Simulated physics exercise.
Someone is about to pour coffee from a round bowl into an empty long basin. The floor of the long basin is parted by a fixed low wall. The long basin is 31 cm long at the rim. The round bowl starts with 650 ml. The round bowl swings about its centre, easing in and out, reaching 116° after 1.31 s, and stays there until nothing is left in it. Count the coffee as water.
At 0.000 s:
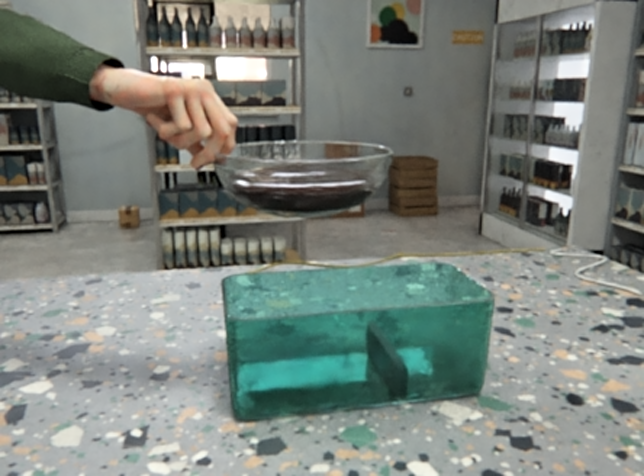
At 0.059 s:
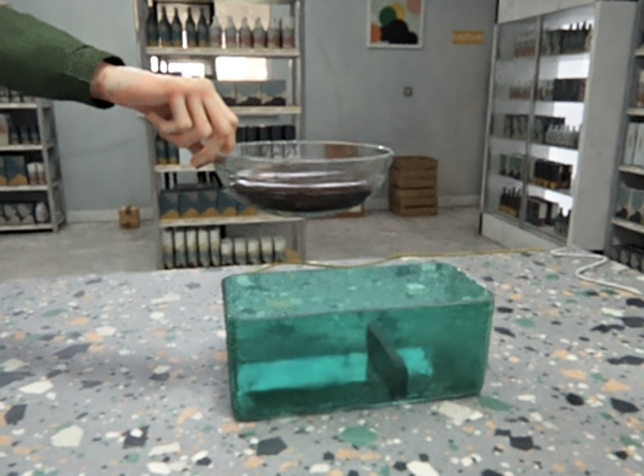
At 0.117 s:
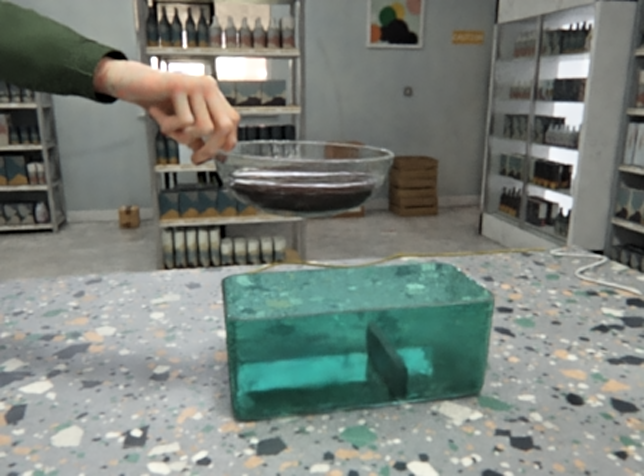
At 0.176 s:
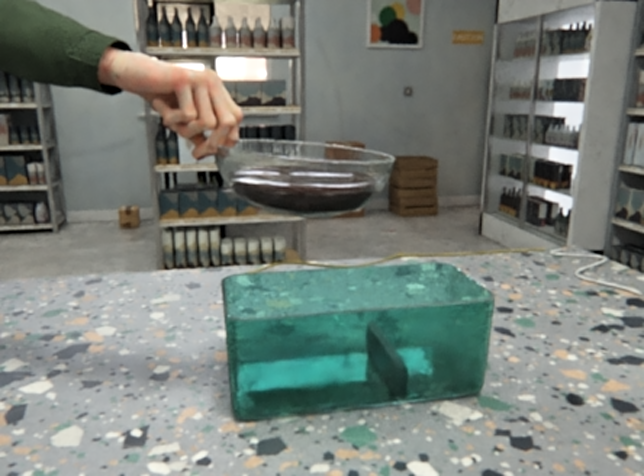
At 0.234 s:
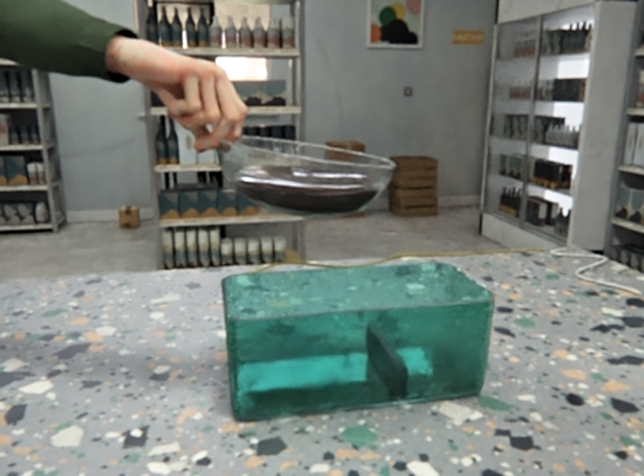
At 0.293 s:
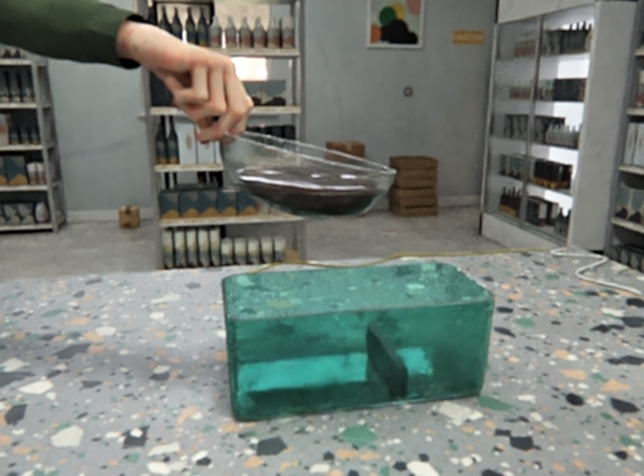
In a shop lined with shelves of bottles, a hand held a clear round bowl of dark liquid above a green basin on a speckled counter, then slowly tilted it slightly down to the right.
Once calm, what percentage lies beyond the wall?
The far part has some 72 per cent.
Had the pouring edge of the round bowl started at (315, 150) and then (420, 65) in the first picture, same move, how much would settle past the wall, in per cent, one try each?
First 5, then 65 per cent.
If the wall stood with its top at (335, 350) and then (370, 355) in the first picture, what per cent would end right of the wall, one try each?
First 95, then 70 per cent.
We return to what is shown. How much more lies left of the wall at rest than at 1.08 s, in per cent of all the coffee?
Near 1 in a hundred.
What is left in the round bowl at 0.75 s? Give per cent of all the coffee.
Near 28 in a hundred.
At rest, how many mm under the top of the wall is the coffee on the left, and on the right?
Some 34 mm on the left and 8 mm on the right.
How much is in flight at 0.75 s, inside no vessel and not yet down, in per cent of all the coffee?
Near 30 in a hundred.
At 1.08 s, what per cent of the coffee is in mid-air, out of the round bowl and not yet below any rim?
About 1 per cent.
After 0.75 s the tilt is 71° and 28 per cent is still to pour, 0 is left of the wall and 41 right of it.
After 1.08 s the tilt is 108° and 0 per cent is still to pour, 26 is left of the wall and 73 right of it.
After 1.43 s the tilt is 116° and 0 per cent is still to pour, 28 is left of the wall and 72 right of it.
After 1.81 s the tilt is 116° and 0 per cent is still to pour, 28 is left of the wall and 72 right of it.
In the end 28 per cent lies left of the wall, 72 right of it and 1 outside.
